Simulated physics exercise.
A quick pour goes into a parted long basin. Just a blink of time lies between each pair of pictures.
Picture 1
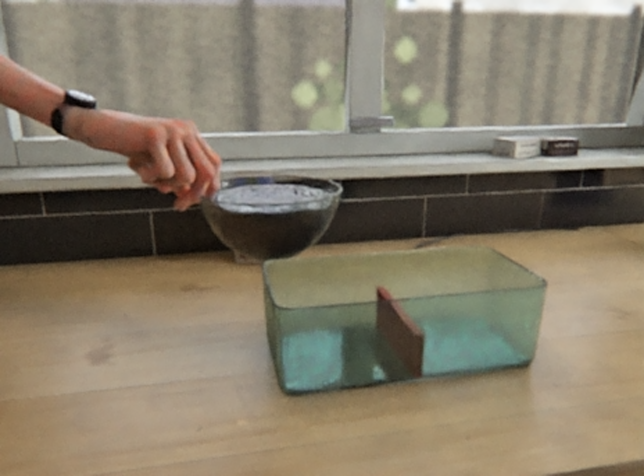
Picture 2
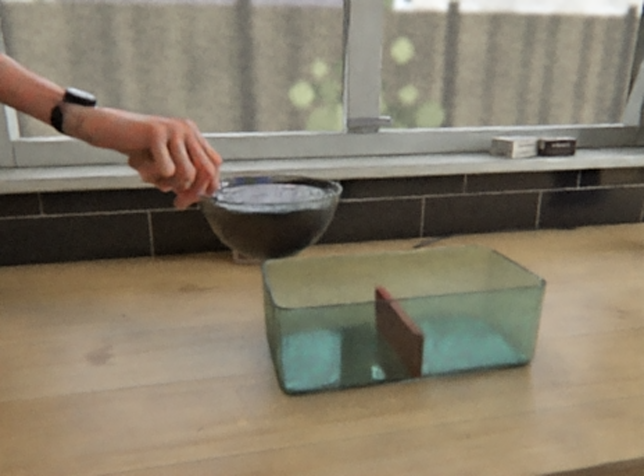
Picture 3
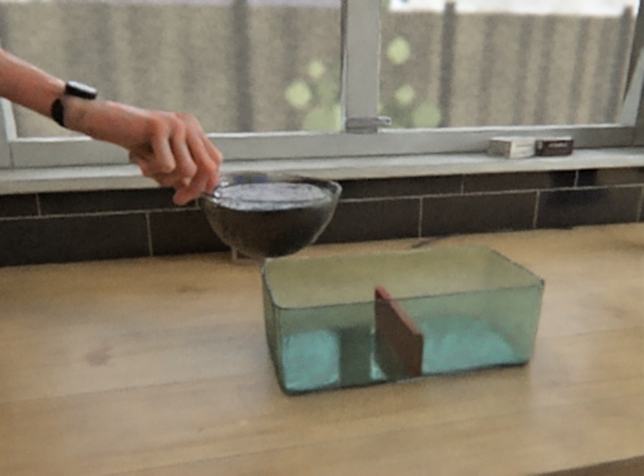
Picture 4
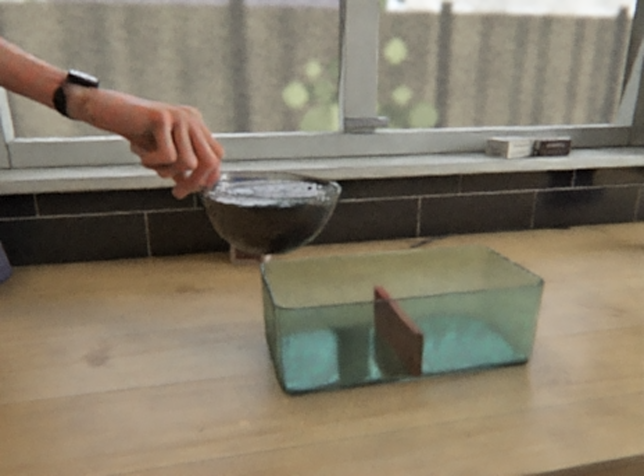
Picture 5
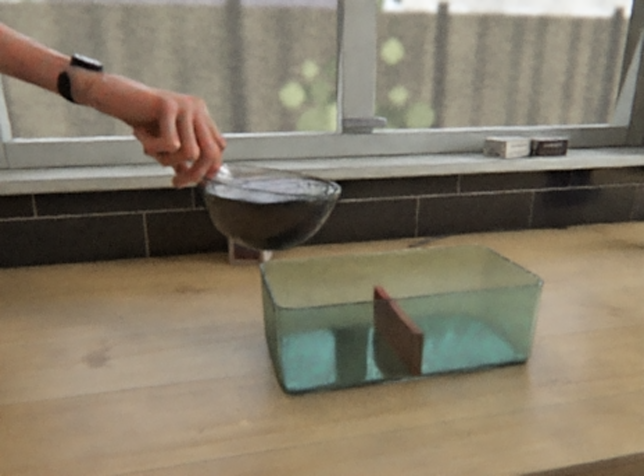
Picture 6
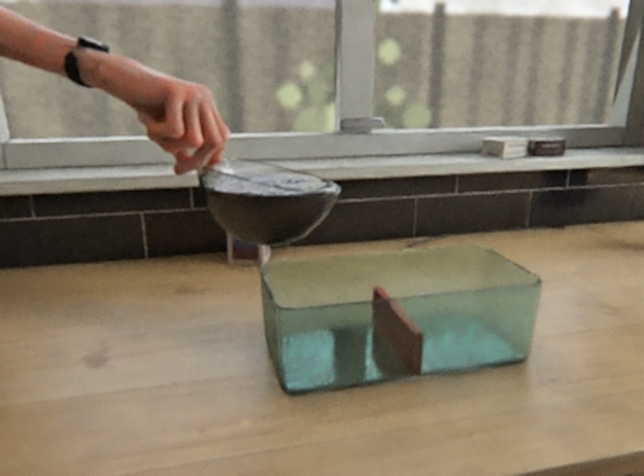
At the start, a hand wearing a dark watch holds a glass bowl of dark liquid nearly level, behind and left of a greenish glass basin parted by a reddish-brown wall. The hand then rises slightly and gradually tilts the bowl rightward, while the basin stays in place on the wooden counter.
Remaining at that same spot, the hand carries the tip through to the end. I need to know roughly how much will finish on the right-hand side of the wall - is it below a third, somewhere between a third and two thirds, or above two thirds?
Expect above two thirds of it there.
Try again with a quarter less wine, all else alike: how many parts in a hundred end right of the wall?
Something like 85 per cent, give or take.
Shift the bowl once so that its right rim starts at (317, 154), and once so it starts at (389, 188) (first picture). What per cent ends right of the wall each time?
In order: Close to 75 and 95 percent.
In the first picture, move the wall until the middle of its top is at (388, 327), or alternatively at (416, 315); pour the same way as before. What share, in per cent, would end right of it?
Try 1: Some 80 %; try 2: 65 %.
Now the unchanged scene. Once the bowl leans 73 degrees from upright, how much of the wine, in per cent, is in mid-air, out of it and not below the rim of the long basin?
45 per cent.
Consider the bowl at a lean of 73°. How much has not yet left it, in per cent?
Near 40 percent is still in there.
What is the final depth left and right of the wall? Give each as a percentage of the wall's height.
Left side: Approx. 10 %; right side: Approx. 50 %.
A moment on, the bowl is tipped part way and 39 per cent is still to pour, 8 is left of the wall and 8 right of it.
Next, the bowl is tipped right over and 0 per cent is still to pour, 10 is left of the wall and 83 right of it.
Then the bowl is tipped right over and 0 per cent is still to pour, 12 is left of the wall and 87 right of it.
Later the bowl is tipped right over and 0 per cent is still to pour, 12 is left of the wall and 87 right of it.
At rest 12 per cent lies left of the wall, 87 right of it and 1 outside.
